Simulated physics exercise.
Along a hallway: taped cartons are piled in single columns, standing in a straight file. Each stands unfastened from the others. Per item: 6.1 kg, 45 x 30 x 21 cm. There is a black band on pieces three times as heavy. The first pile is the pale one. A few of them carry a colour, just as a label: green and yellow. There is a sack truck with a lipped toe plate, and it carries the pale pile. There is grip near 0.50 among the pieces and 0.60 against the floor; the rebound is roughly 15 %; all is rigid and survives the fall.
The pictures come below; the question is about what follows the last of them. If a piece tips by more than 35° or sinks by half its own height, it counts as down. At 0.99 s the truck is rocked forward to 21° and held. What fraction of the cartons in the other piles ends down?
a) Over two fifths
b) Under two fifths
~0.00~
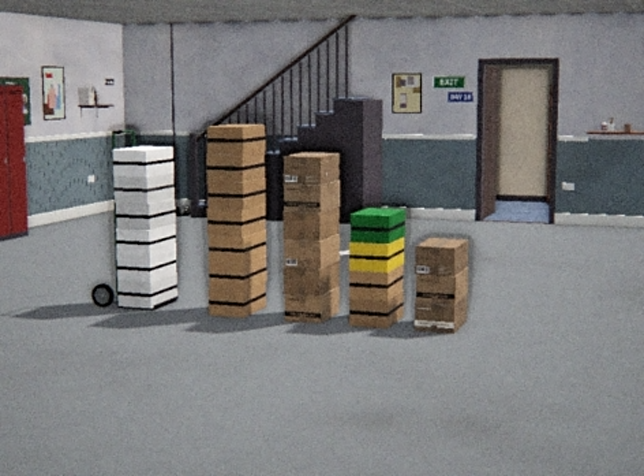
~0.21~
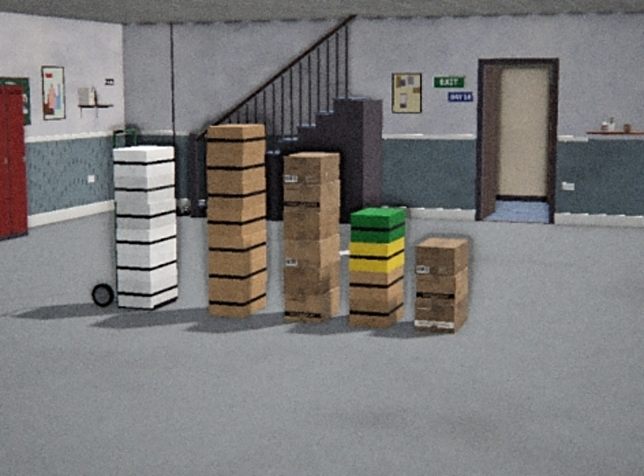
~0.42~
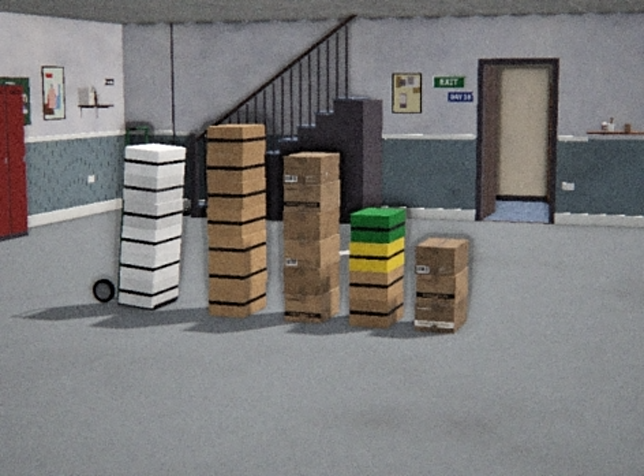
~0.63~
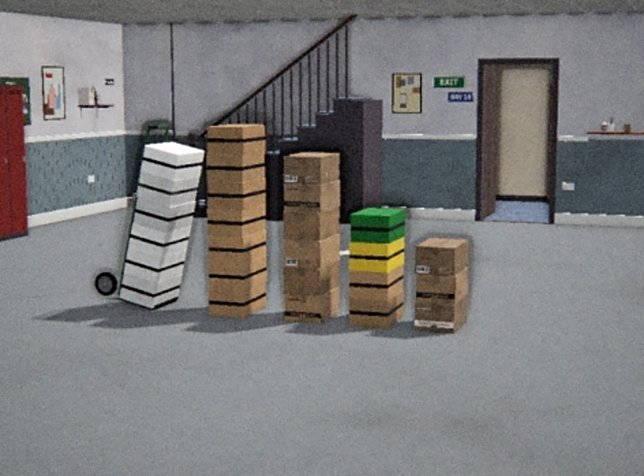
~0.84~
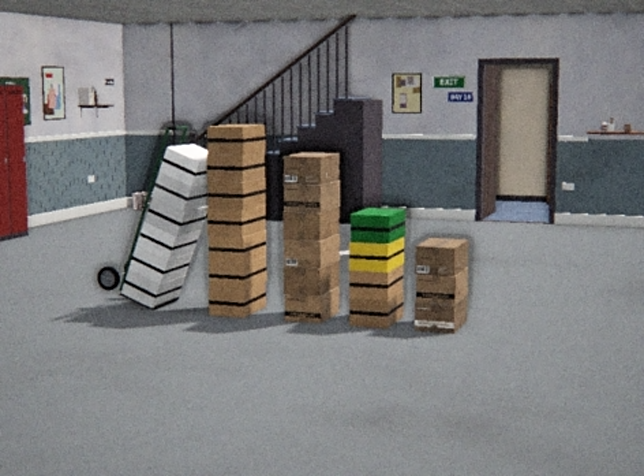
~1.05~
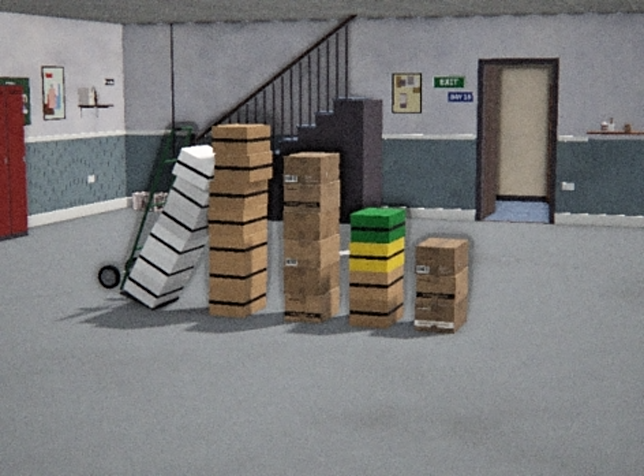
Over two fifths.
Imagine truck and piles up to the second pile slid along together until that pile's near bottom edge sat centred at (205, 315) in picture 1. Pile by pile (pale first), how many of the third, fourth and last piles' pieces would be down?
After that shift, the third pile would have 3 down, the fourth 2 and the last 2.
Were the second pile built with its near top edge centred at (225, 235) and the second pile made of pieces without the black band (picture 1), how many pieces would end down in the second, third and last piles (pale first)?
Pile by pile that makes second 0, third 0, last 0.
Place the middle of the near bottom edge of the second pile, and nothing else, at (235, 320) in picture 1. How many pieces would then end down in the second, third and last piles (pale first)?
Second 6; third 6; last 3.
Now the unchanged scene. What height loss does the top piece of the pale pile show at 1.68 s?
10 cm.
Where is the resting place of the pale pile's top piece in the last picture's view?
It ends up centred around (286, 224) in the last view.
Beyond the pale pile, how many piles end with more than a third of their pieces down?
The total is 4.
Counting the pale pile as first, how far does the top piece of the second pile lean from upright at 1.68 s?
About 10 degrees from upright.
After 1.68 s, 4 of the pale pile down; none of the 20 other cartons down, 7 disturbed.
After 2.14 s, 6 of the pale pile down; 1 of the 20 other cartons down; green carton shifted 57 mm.
After 2.60 s, 6 of the pale pile down; 13 of the 20 other cartons down; yellow carton leaning 30°; green carton leaning 30°, 7 cm lower.
After 3.24 s, 6 of the pale pile down; 20 of the 20 other cartons down; yellow carton leaning 40°, 9 cm lower; green carton leaning 14°, 32 cm lower.
At rest (5.6 s), 6 of the pale pile down; 20 of the 20 other cartons down; green carton leaning 50°, 39 cm lower; yellow carton leaning 41°, 9 cm lower. That is 100 per cent. As the last picture would show them, middles, green carton near (562, 287), yellow carton near (436, 268).
